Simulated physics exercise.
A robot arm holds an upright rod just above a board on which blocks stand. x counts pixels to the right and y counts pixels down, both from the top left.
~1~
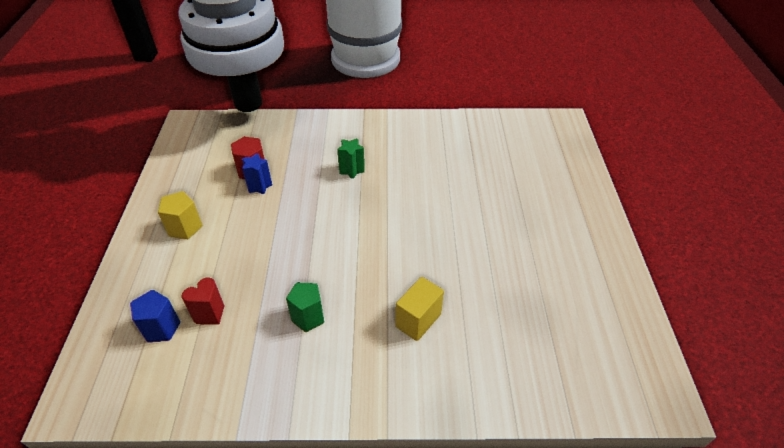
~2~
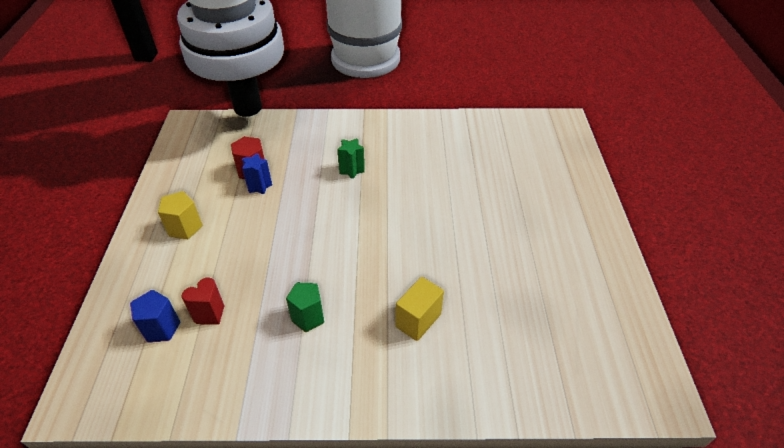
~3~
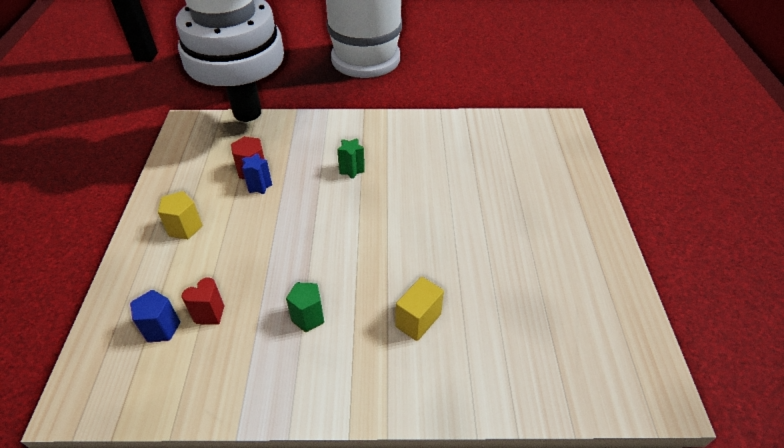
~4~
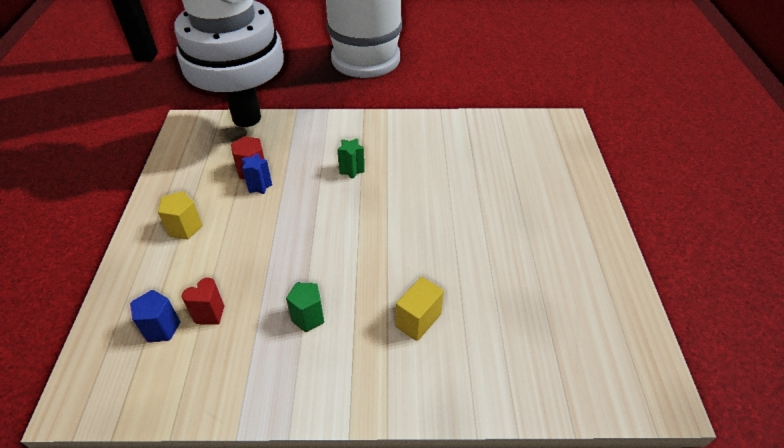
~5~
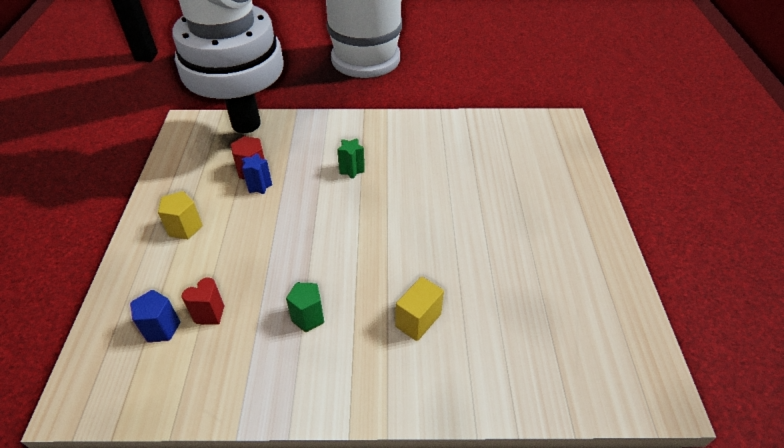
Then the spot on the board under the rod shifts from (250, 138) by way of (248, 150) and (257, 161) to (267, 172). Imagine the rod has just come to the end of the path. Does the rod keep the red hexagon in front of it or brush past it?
Carried ahead at the end.
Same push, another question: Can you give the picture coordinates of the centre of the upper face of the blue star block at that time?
Top centre: (255, 186).
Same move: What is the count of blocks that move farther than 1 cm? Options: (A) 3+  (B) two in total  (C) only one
B - two in total.
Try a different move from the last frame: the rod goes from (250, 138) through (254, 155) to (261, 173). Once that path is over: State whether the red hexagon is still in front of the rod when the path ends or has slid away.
The red hexagon stays in front.
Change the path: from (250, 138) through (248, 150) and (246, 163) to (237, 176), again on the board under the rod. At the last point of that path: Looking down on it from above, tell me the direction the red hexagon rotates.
Viewed from the top, it goes anticlockwise.
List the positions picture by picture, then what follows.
The first frame shows tip of the rod (249, 105), middles of tops, red hexagon (246, 146), blue star block (253, 162).
The second frame shows rod (248, 110), nothing pushed.
The third frame shows rod (248, 114), nothing pushed.
The fourth frame shows rod (247, 120), nothing pushed.
The fifth frame shows rod (247, 126), red hexagon (246, 146), blue star block (253, 162).
On the path given first. Halfway along, rod (249, 144); red hexagon (248, 151); blue star block (255, 167).
At the end, rod (264, 159); red hexagon (255, 168), turned 35° clockwise; blue star block (255, 186), turned 20° clockwise.
